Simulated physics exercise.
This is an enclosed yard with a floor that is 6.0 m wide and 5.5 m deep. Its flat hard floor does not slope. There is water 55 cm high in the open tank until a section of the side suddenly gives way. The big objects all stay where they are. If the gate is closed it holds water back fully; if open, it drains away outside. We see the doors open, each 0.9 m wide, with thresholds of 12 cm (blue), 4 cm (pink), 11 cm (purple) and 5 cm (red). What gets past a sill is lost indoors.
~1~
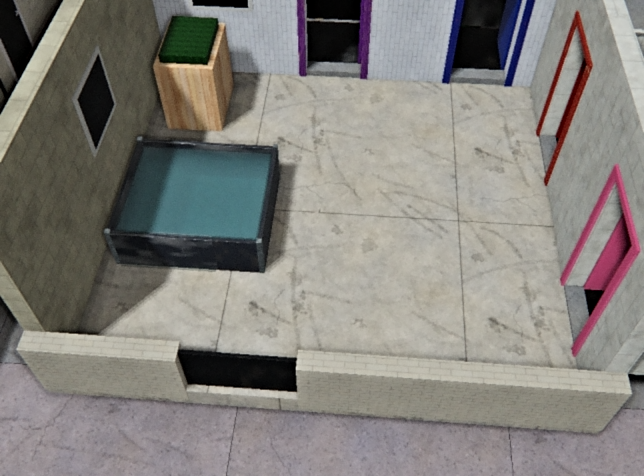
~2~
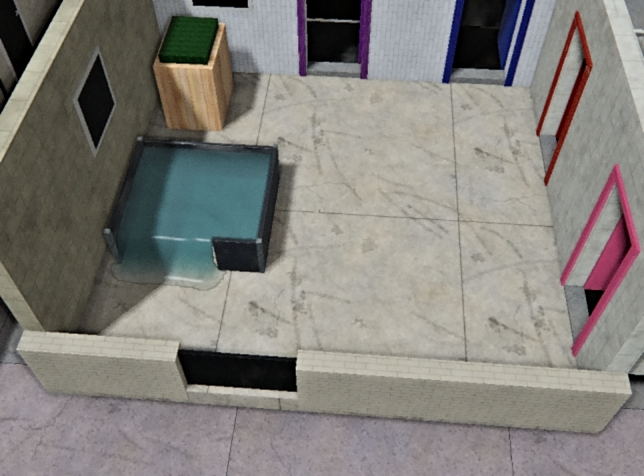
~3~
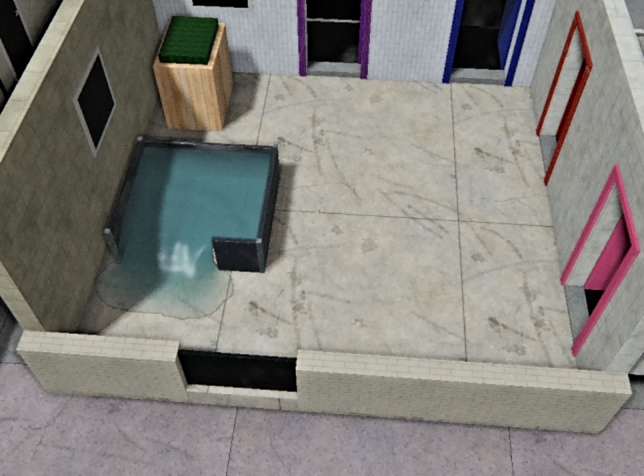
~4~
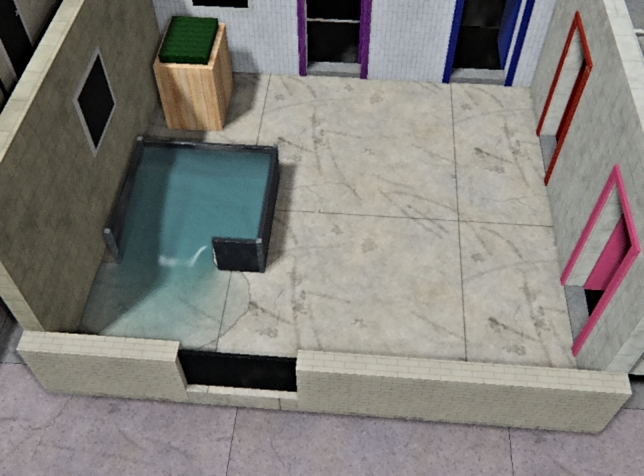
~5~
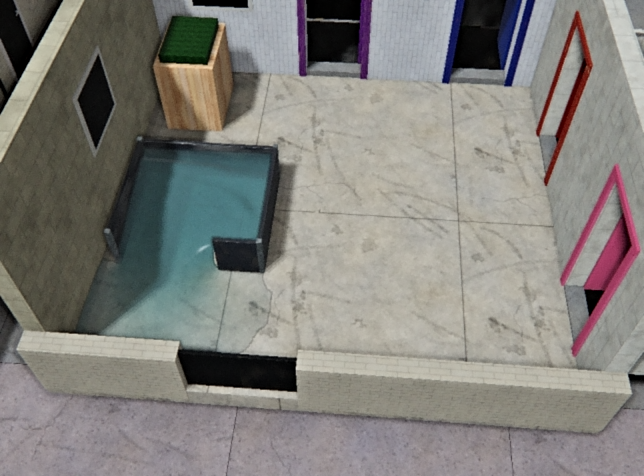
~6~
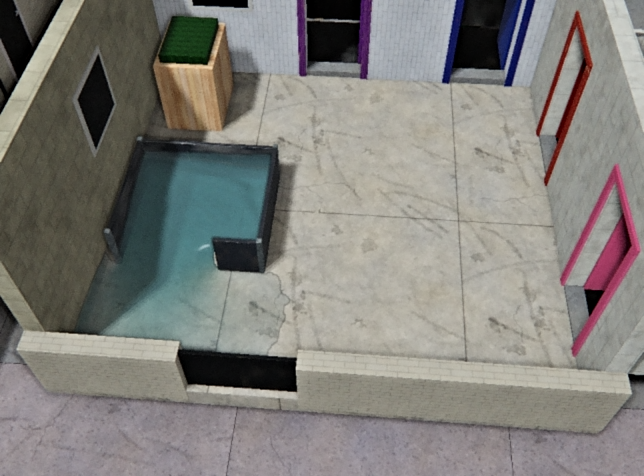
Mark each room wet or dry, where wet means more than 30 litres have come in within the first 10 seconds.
Blue door - dry, pink door - wet, purple door - dry, red door - dry.
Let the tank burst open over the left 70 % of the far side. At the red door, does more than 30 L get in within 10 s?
Then red exceeds it.
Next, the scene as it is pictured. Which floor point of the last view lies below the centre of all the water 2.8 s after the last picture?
Centre: Approx. (242, 277) px.
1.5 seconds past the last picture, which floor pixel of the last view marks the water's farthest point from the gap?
(495, 394).
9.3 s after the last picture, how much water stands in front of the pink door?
About 7.0 cm.
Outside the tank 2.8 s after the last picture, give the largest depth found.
Some 22 cm deep.
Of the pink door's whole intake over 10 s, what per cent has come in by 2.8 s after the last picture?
It comes to about 5 per cent.
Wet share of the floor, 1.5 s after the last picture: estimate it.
Wet share: About 25 %.
Then, 0.7 s after the last picture water covers 10 % of the floor and is deepest (49 cm) near (67, 363); blue door not reached, pink door not reached, purple door not reached, red door not reached.
Then, 1.5 s after the last picture water covers 25 % of the floor and is deepest (34 cm) near (67, 363); blue door not reached, pink door not reached, purple door not reached, red door not reached.
Then, 2.8 s after the last picture water covers 50 % of the floor and is deepest (22 cm) near (574, 400); blue door not reached, pink door 13 cm at the sill, 8 L in, purple door not reached, red door not reached.
Then, 5.3 s after the last picture water covers 65 % of the floor and is deepest (13 cm) near (559, 399); blue door 6 cm at the sill, 0 L in, pink door 12 cm at the sill, 123 L in, purple door 2 cm at the sill, 0 L in, red door 6 cm at the sill, 0 L in.
Then, 9.3 s after the last picture water covers 90 % of the floor and is deepest (8 cm) near (574, 400); blue door 8 cm at the sill, 0 L in, pink door 7 cm at the sill, 180 L in, purple door 4 cm at the sill, 0 L in, red door 4 cm at the sill, 1 L in.
